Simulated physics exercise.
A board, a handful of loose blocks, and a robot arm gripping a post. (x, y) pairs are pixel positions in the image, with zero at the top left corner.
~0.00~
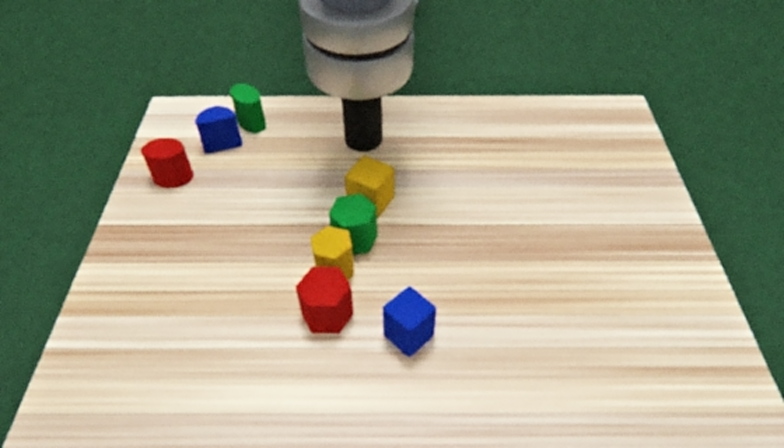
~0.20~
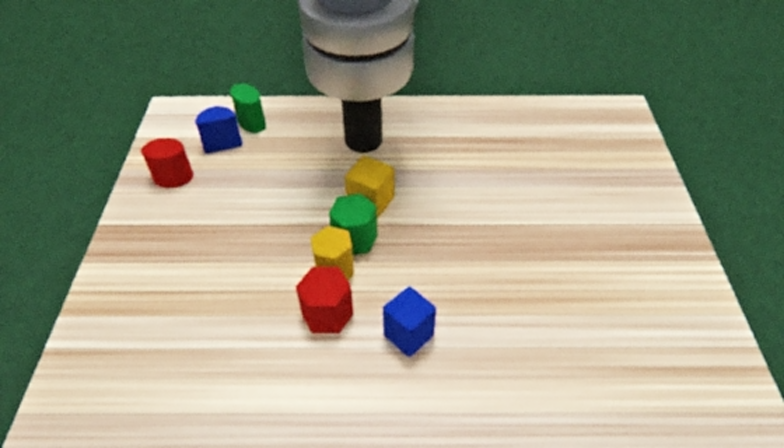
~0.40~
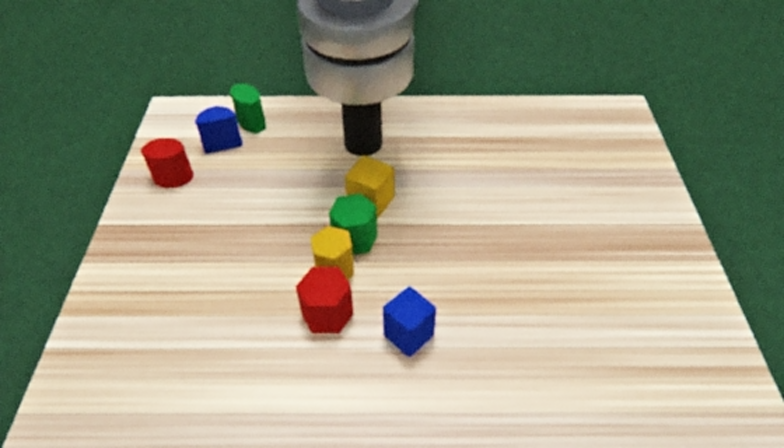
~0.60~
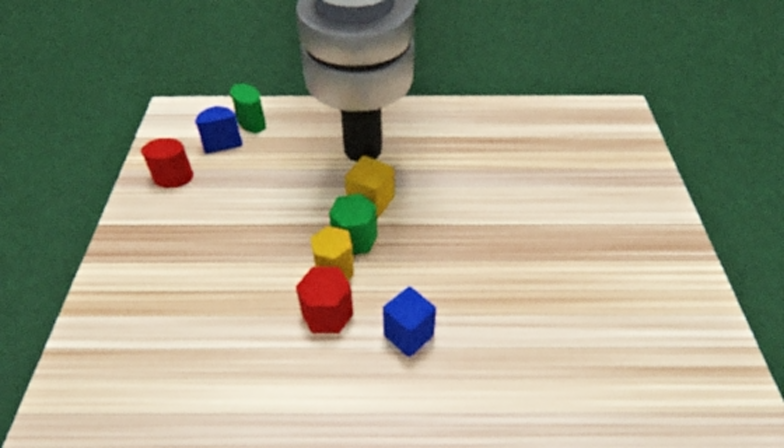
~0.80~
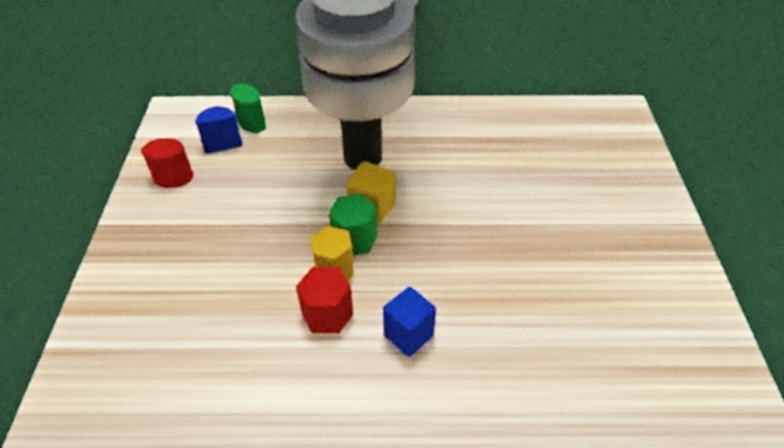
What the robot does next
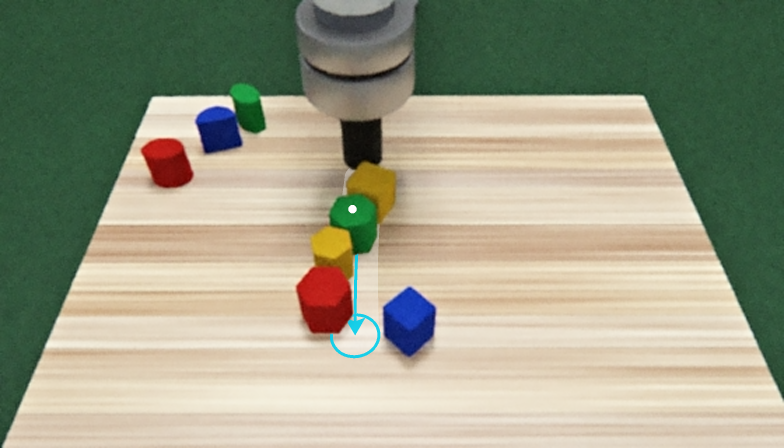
Robot arm inching a black post toward the viewer and nudging a yellow block slightly, with other coloured blocks staying still.
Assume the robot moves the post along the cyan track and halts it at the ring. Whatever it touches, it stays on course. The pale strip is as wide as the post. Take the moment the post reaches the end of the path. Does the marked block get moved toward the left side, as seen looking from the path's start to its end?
Short answer: Yes.
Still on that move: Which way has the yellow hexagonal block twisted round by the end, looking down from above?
Viewed from above: Clockwise.
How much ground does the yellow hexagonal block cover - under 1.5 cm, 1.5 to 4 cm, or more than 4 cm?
I reckon it covers between 1.5 and 4 cm.
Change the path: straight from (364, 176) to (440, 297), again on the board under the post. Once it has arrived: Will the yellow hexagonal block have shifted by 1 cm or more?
It seems so.
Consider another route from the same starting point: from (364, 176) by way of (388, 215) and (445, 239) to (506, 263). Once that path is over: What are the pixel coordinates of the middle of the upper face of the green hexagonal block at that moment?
I'd say the green hexagonal block ends with its top centre at (359, 229).
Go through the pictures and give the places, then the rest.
Post's lower end at (364, 140); red hexagonal block at (323, 285); yellow hexagonal block at (331, 241); green hexagonal block at (352, 209); yellow square at (370, 171), in the first picture.
Post at (364, 141); blocks still, in the second picture.
Post at (363, 144); blocks still, in the third picture.
Post at (363, 150); blocks still, in the fourth picture.
Post at (363, 158); red hexagonal block at (323, 285); yellow hexagonal block at (331, 241); green hexagonal block at (352, 209); yellow square at (371, 177), in the fifth picture.
Drawn move, in a line from (364, 176) to (355, 335); the dot is on the green hexagonal block.
What follows on the original path. One third of the way, post at (358, 205); yellow hexagonal block at (323, 249); green hexagonal block at (360, 228), turned 50° clockwise; yellow square at (394, 207), turned 80° anticlockwise.
Two thirds of the way, post at (354, 258); red hexagonal block at (318, 298), turned 15° anticlockwise; yellow hexagonal block at (313, 260), turned 45° clockwise; green hexagonal block at (373, 280), turned 40° clockwise; yellow square at (400, 214), turned 110° anticlockwise.
At the end, post at (354, 319); red hexagonal block at (302, 322), turned 20° clockwise; yellow hexagonal block at (309, 264), turned 70° clockwise; green hexagonal block at (393, 338); yellow square at (400, 214), turned 110° anticlockwise.
